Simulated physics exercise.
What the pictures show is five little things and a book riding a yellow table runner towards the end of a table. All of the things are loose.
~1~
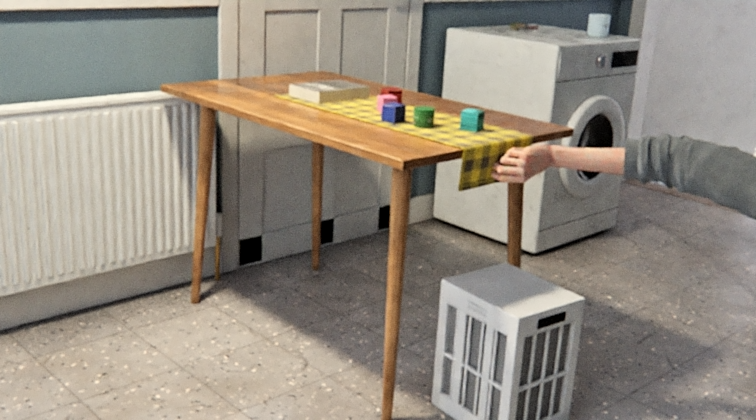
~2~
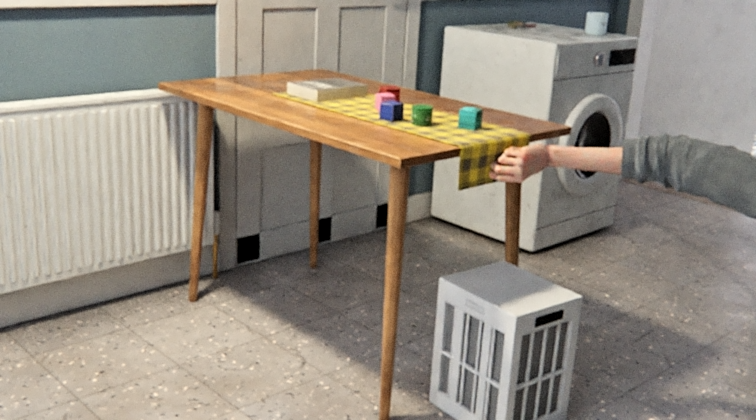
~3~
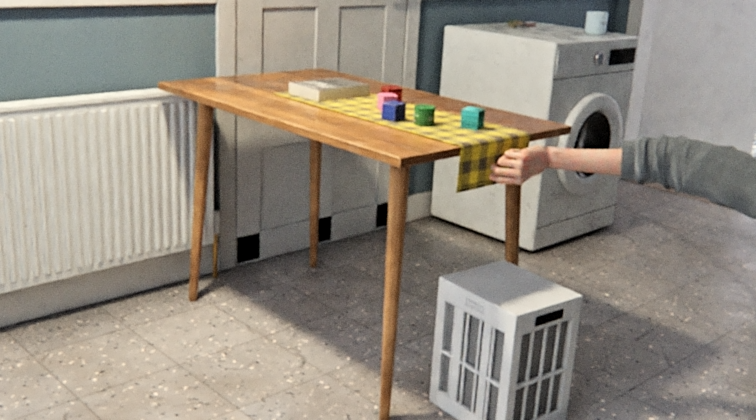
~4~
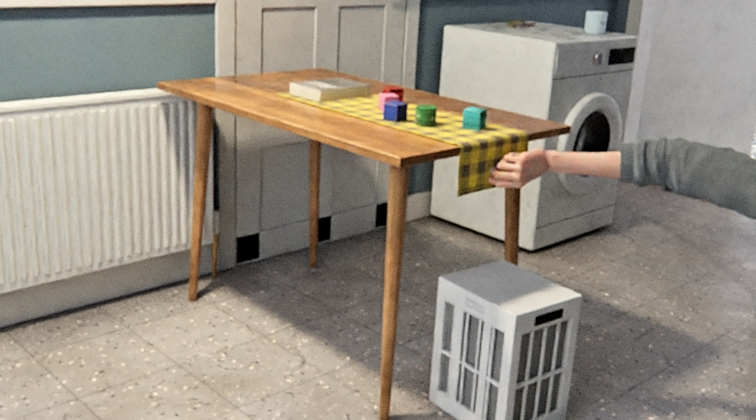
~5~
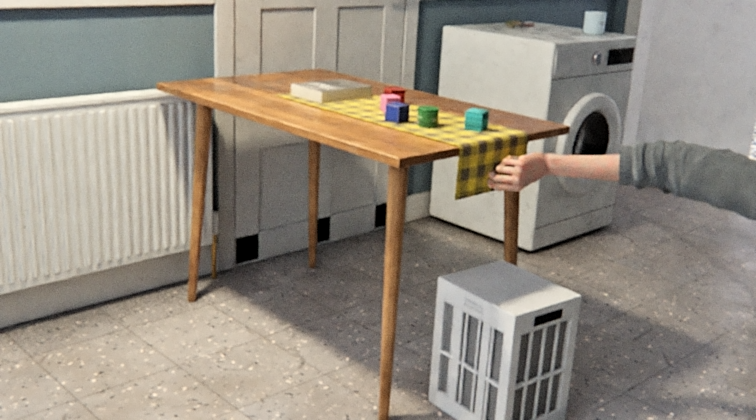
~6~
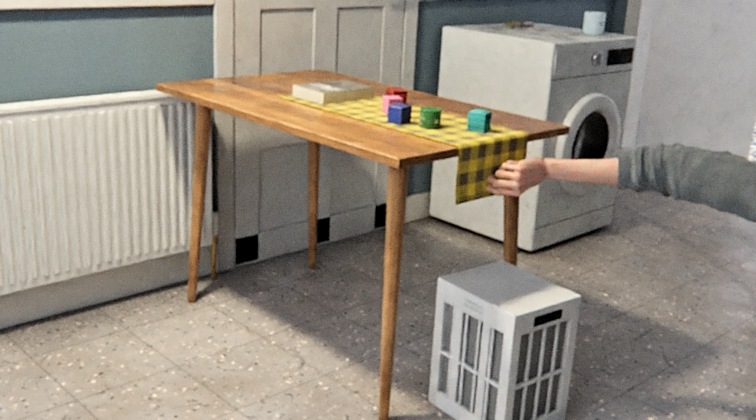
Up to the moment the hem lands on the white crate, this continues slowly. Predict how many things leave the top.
I predict two.
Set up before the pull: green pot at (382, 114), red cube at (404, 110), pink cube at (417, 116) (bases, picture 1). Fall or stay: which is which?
The green pot stays put; the red cube stays put; the pink cube stays put.
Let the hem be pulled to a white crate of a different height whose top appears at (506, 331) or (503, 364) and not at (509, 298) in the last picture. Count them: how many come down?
Over the edge go 3 and 4.
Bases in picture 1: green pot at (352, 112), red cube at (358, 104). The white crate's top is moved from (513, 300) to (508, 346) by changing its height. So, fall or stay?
Green pot stays, red cube stays.
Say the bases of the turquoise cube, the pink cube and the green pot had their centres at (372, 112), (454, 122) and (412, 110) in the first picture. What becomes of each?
Turquoise cube - stays aboard. Pink cube - leaves the top. Green pot - stays aboard.
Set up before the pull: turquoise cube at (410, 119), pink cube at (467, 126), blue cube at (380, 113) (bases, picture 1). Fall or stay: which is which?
Turquoise cube: Still up. Pink cube: Gone off. Blue cube: Still up.
Early on, hem near (488, 233); all still up.
Midway, hem near (486, 264); turquoise cube gone.
Near the end, hem on the crate; turquoise cube and green pot gone.
Finally, hem on the crate; turquoise cube and green pot gone. The table loses two.
